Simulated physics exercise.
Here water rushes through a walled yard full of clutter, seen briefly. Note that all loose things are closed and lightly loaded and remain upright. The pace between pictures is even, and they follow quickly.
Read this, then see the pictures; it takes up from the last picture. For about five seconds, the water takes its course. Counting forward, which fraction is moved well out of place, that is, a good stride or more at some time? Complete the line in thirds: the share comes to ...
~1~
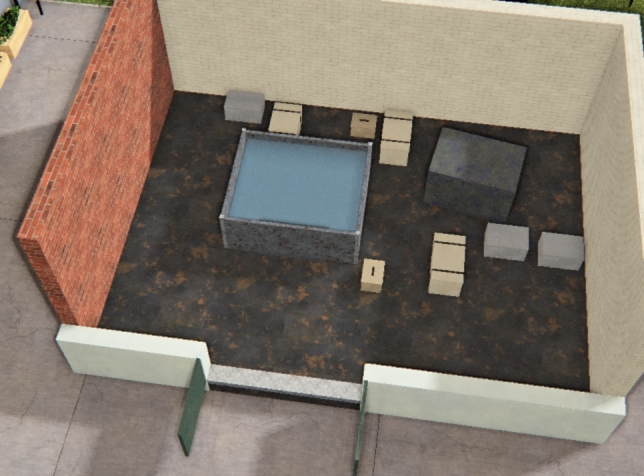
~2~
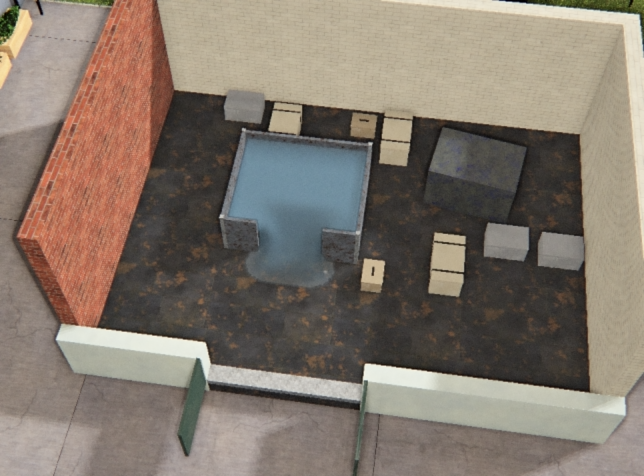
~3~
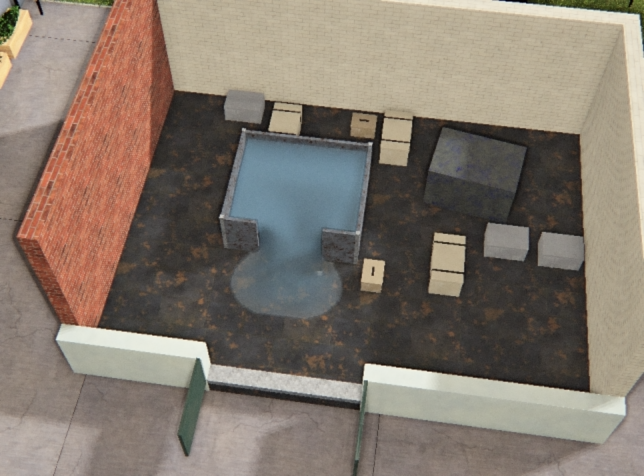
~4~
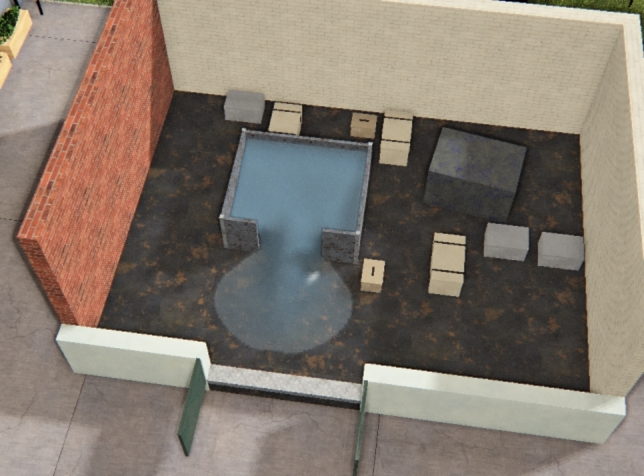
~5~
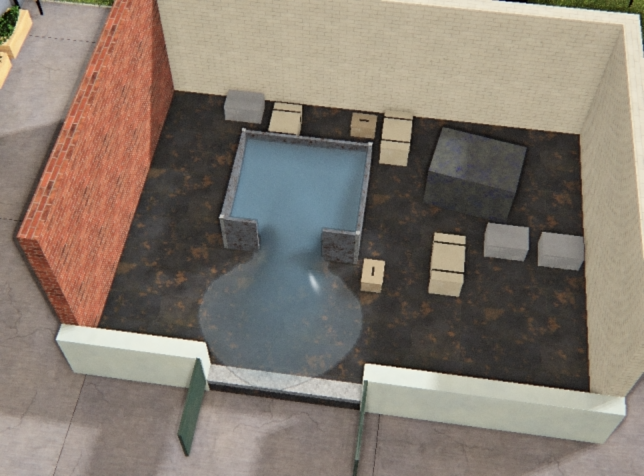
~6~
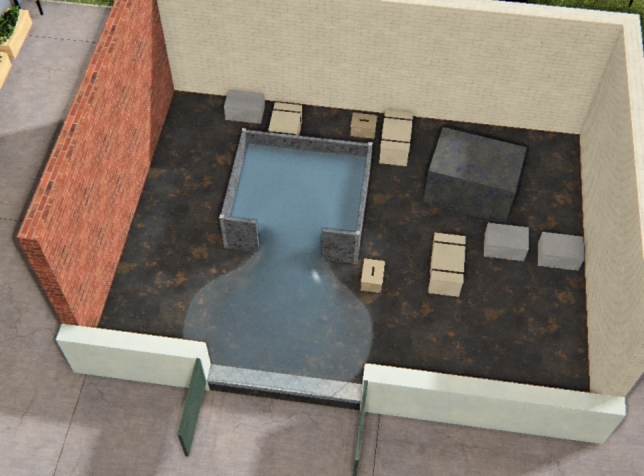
The share comes to less than a third.
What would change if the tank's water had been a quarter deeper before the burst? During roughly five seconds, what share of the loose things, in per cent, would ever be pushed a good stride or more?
Some 0 per cent.
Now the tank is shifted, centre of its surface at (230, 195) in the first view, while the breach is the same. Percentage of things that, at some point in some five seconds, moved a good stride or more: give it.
Some 0 per cent, I'd say.
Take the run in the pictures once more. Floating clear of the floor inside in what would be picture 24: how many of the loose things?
The answer would be 0.
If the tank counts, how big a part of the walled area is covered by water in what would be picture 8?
About 25 percent.
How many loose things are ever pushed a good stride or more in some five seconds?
Count: 0.
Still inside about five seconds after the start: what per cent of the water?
My figure is 54 per cent.
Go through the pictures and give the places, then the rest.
The first frame shows a trunk at (285, 122), on the bottom; a tote at (364, 121), on the bottom; 0 of 8 have shifted.
The second frame shows a trunk at (285, 122), on the bottom; a tote at (364, 121) rests on the ground; 0 of 8 have shifted.
The third frame shows a trunk at (285, 122), on the bottom; a tote at (364, 121) rests on the ground; 0 of 8 have shifted.
The fourth frame shows a trunk at (285, 122) rests on the ground; a tote at (364, 121), on the bottom; 0 of 8 have shifted.
The fifth frame shows a trunk at (285, 122) rests on the ground; a tote at (364, 121) rests on the ground; 0 of 8 have shifted.
The sixth frame shows a trunk at (285, 122), on the bottom; a tote at (364, 121) rests on the ground; 0 of 8 have shifted.
A moment on, 0 of 8 are well off their spots; 0 afloat.
Next, 0 of 8 are well off their spots; 0 afloat.
Later, 0 of 8 are well off their spots; 0 afloat.
In the end, 0 of 8 are well off their spots, and 0 have been at some point; 0 afloat.
